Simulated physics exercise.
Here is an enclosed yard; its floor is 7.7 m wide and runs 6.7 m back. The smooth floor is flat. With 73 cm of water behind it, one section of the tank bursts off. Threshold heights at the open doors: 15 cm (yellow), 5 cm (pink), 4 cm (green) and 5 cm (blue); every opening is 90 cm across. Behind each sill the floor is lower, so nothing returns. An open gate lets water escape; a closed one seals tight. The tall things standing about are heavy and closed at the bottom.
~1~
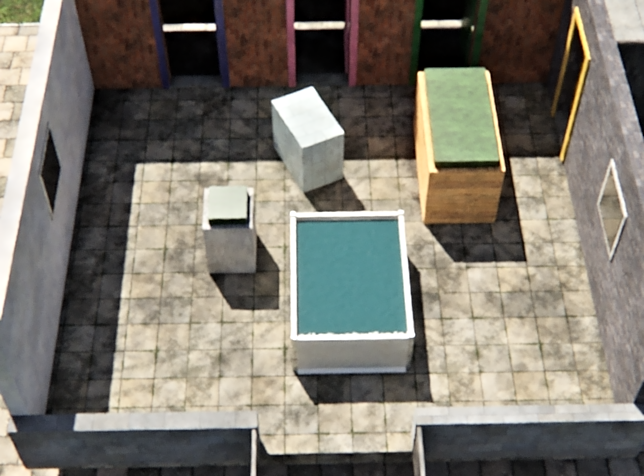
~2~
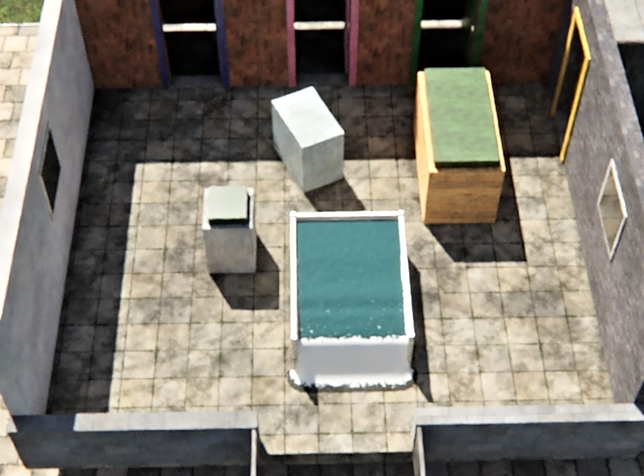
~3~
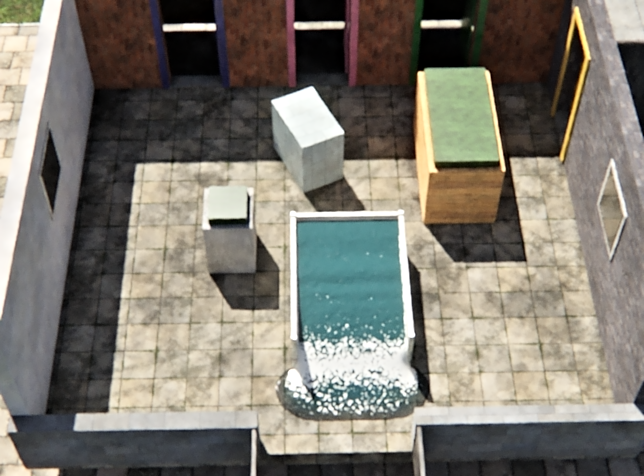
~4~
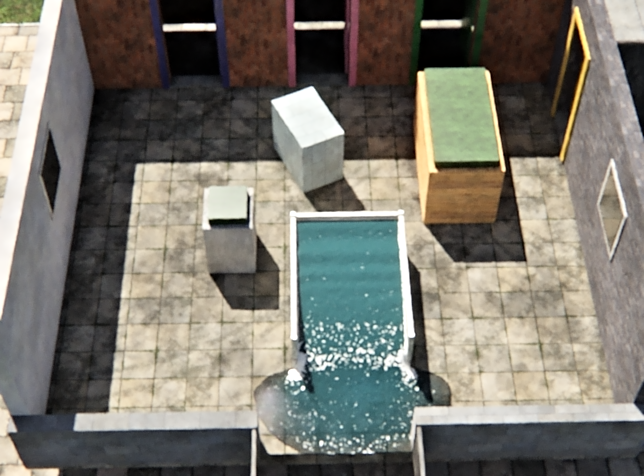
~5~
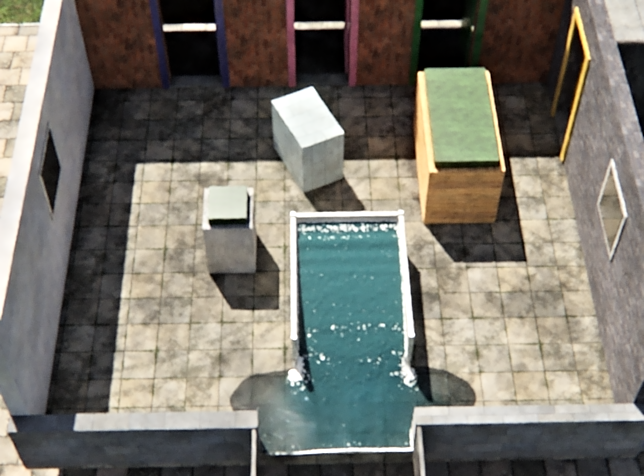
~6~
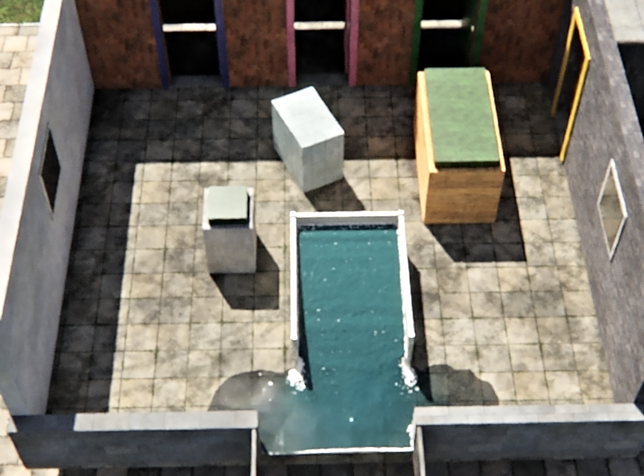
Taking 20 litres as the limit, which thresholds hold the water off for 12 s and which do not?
Door by door: At the yellow door it keeps below the limit; at the pink door it stays under the limit; at the green door it keeps below the limit; at the blue door it keeps below the limit.
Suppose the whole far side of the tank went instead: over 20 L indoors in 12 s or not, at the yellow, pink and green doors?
Against that limit: Yellow not over, pink over, green past it.
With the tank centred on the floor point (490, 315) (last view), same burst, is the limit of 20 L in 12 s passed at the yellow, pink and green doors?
Against that limit: Yellow under, pink under, green above.
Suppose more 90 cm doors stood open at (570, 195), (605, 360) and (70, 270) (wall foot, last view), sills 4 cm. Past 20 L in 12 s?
In turn: Not over, over, not over.
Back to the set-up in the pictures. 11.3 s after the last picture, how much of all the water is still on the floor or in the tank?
Roughly 24 in a hundred.
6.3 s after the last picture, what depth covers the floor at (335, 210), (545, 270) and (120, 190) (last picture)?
Roughly 0, 2 and 1 cm, in turn.
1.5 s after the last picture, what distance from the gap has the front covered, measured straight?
Roughly 4.2 m.
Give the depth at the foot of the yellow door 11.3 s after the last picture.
About 2.5 cm.
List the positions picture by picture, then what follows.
The first frame shows the tank at (350, 276) is whole and still, 73 cm deep.
In the second frame, the front is at (413, 372), 0.9 m from the gap at (352, 356); 0.4 m2 of floor is under water; 73 cm left at the back of the tank.
In the third frame, the front is at (423, 391), 1.0 m from the gap at (352, 358); 1.2 m2 of floor is under water; 73 cm left at the back of the tank.
In the fourth frame, water pours out at (352, 359) and has run 1.4 m, to a hidden place; typically 10 cm deep outside, 71 cm at the tank's back.
In the fifth frame, water pours out at (352, 360) and has run 1.8 m, to a hidden place; typically 10 cm deep outside, 62 cm at the tank's back.
In the sixth frame, water pours out at (352, 360) and has run 2.1 m, to a hidden place; typically 11 cm deep outside, 62 cm at the tank's back.
Then, 0.7 s after the last picture water covers 10 % of the floor and is deepest (32 cm) near (422, 434); yellow door not reached, pink door not reached, green door not reached, blue door not reached.
Then, 1.5 s after the last picture water covers 15 % of the floor and is deepest (24 cm) near (409, 434); yellow door not reached, pink door not reached, green door not reached, blue door not reached.
Then, 2.8 s after the last picture water covers 20 % of the floor and is deepest (12 cm) near (409, 434); yellow door not reached, pink door not reached, green door not reached, blue door not reached.
Then, 6.3 s after the last picture water covers 40 % of the floor and is deepest (4 cm) near (409, 434); yellow door 2 cm at the sill, 0 L in, pink door not reached, green door not reached, blue door not reached.
Then, 11.3 s after the last picture water covers 30 % of the floor and is deepest (4 cm) near (499, 160); yellow door 3 cm at the sill, 0 L in, pink door not reached, green door 2 cm at the sill, 0 L in, blue door not reached.
